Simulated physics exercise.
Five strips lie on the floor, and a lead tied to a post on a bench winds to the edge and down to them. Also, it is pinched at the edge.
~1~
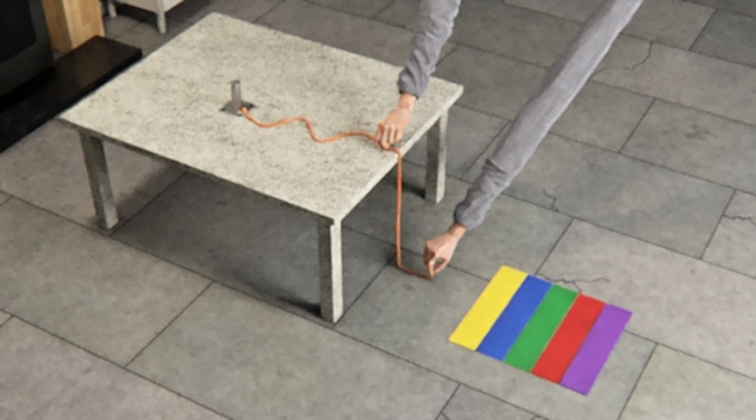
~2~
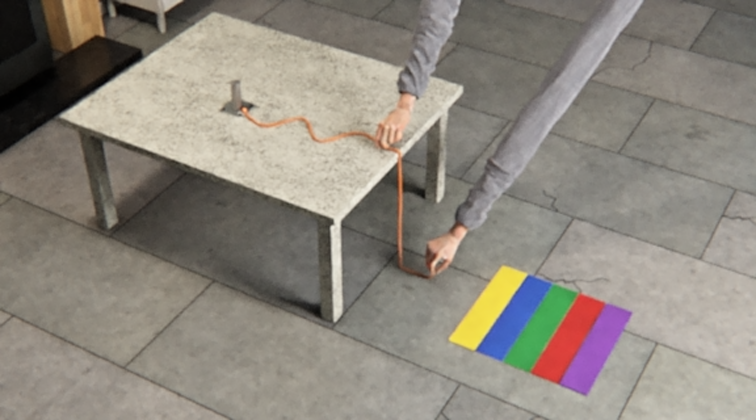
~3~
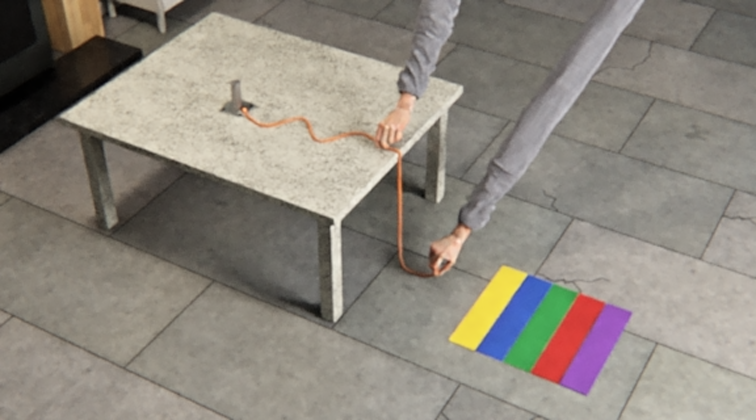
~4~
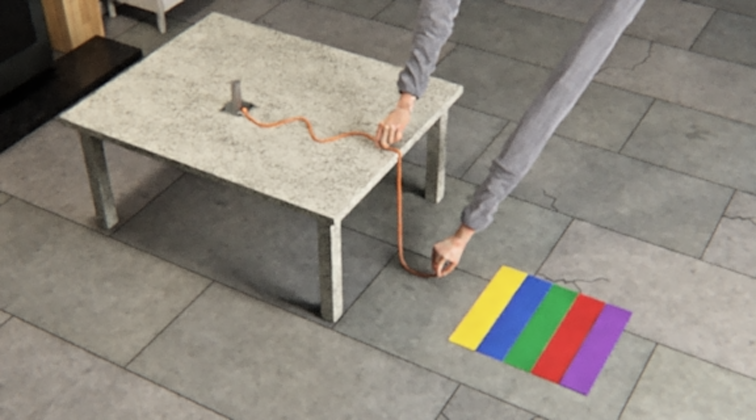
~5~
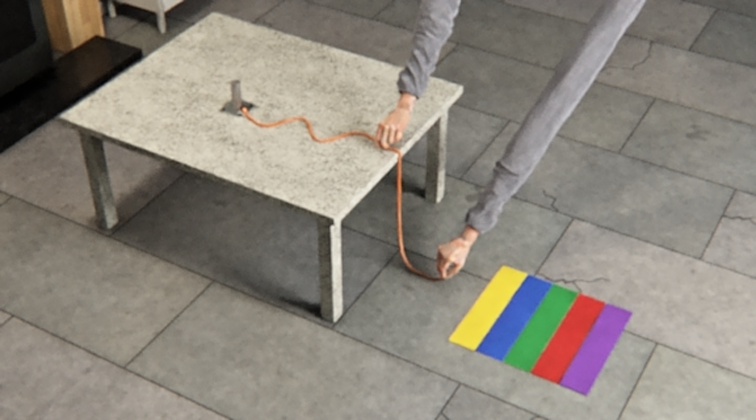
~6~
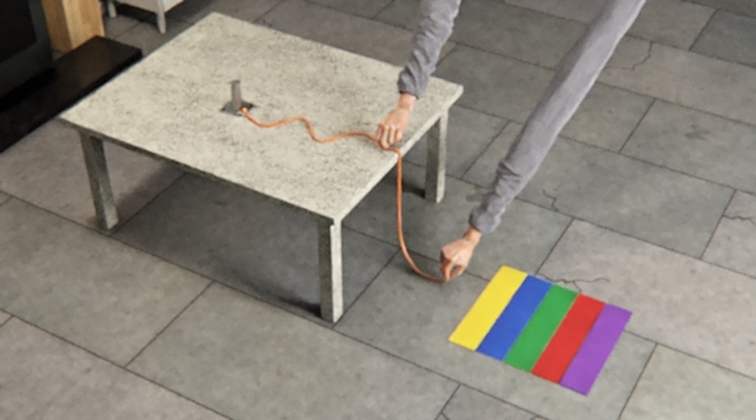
A hand holding the end of an orange cord near the floor shifted slightly right, toward the coloured strips, while another hand pinched the cord at the table's edge and stayed still.
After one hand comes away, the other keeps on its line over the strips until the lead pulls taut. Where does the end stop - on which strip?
On the red strip.
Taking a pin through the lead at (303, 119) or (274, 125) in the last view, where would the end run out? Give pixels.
(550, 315); (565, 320).
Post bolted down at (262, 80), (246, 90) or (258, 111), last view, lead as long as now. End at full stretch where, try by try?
In order, the pixels are (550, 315), (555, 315) and (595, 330).
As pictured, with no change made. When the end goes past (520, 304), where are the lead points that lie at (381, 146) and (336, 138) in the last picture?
The first sits at about (401, 178) and the second at about (368, 145).
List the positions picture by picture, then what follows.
The first picture shows end (433, 271); yellow (471, 331); blue (498, 341); green (525, 352); red (553, 363); purple (582, 374).
The second picture shows end (435, 272); lead through (257, 124) (309, 126) (351, 134) (399, 157) (400, 209) (400, 256).
The third picture shows end (439, 273).
The fourth picture shows end (442, 274); lead through (257, 124) (309, 126) (351, 134) (399, 157) (399, 208) (401, 257).
The fifth picture shows end (447, 276).
The sixth picture shows end (450, 277); lead through (257, 124) (309, 126) (351, 134) (399, 157) (399, 208) (408, 259).
Soon after, end near (519, 304); over blue.
Then, end near (551, 316); over green.
At full stretch, end near (570, 323); over red. It gets as far as the red strip.
